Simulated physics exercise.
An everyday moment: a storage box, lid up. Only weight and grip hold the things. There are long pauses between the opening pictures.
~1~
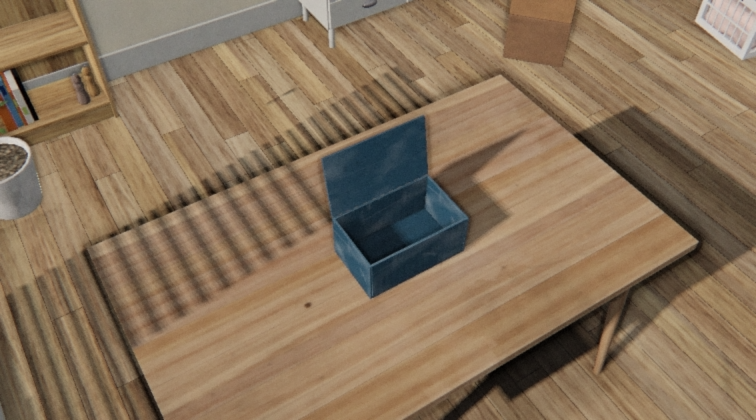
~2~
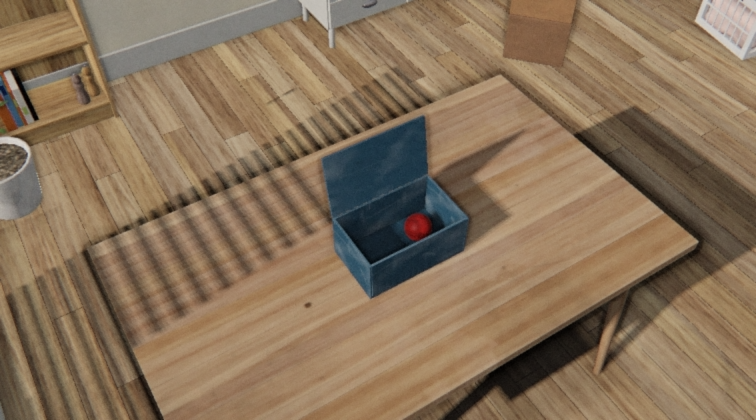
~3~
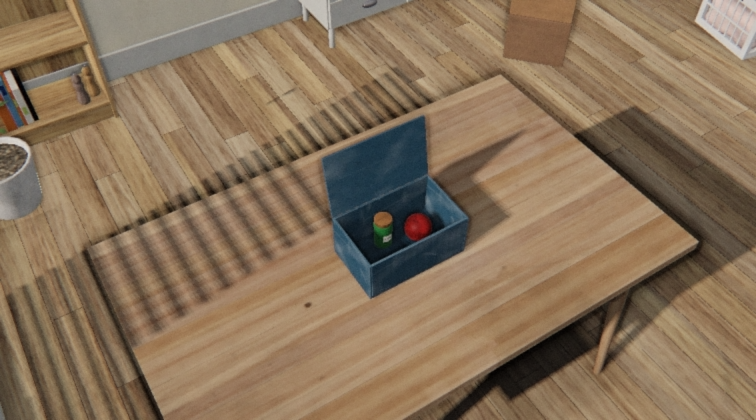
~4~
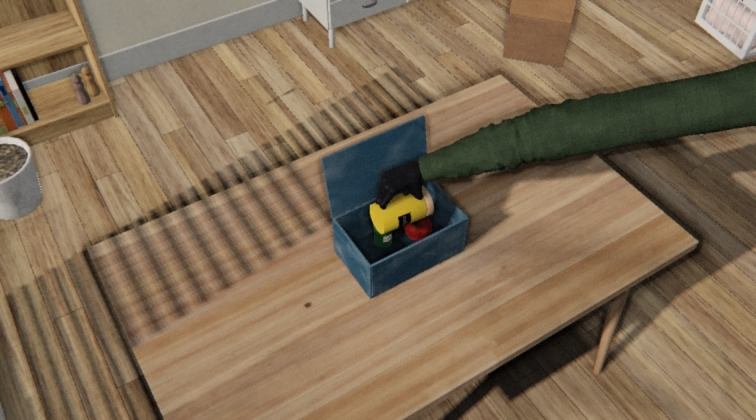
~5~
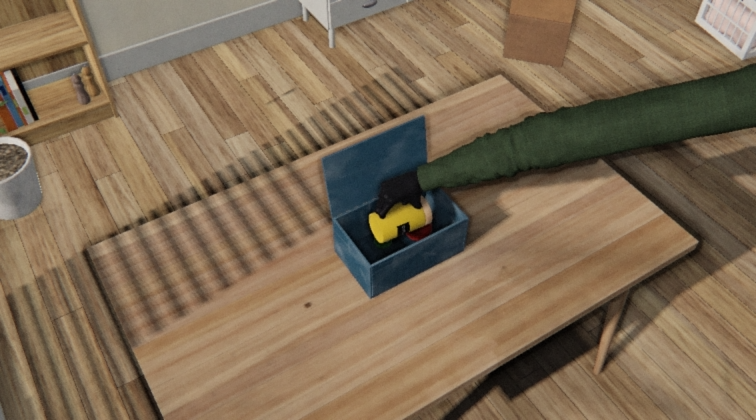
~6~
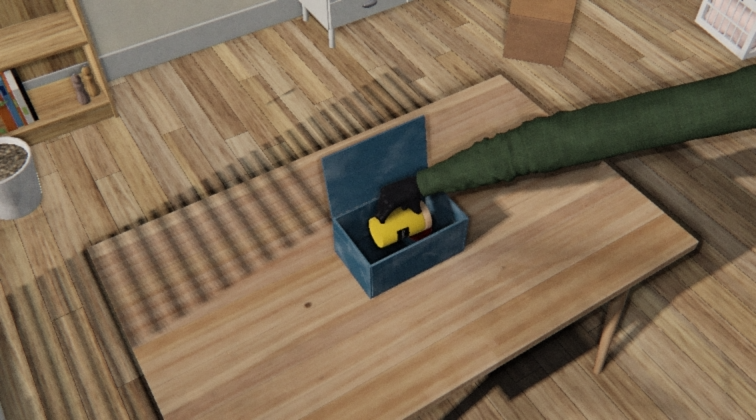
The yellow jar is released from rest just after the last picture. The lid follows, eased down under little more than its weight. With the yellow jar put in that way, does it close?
In the end the lid shuts flat.
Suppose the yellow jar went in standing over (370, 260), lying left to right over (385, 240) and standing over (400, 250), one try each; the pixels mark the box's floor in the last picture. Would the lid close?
First, it stays ajar; second, it sits on the rim; third, it sits on the rim.
Then, 0.30 s on from there, yellow jar shifted about its own width near (405, 248); red ball shifted a little.
Then, 1.30 s on from there, lid 80° above the rim; yellow jar shifted about its own width near (405, 246); red ball shifted a little.
Then, 1.70 s on from there, lid 46° above the rim; yellow jar shifted about its own width near (405, 246); red ball shifted a little.
Then, 2.00 s on from there, lid 6° above the rim; yellow jar shifted about its own width near (405, 246); red ball shifted a little.
In the end, lid shut; moved from the start, yellow jar; the other 2 unmoved. At the end, from the last picture's camera, yellow jar near (406, 247).
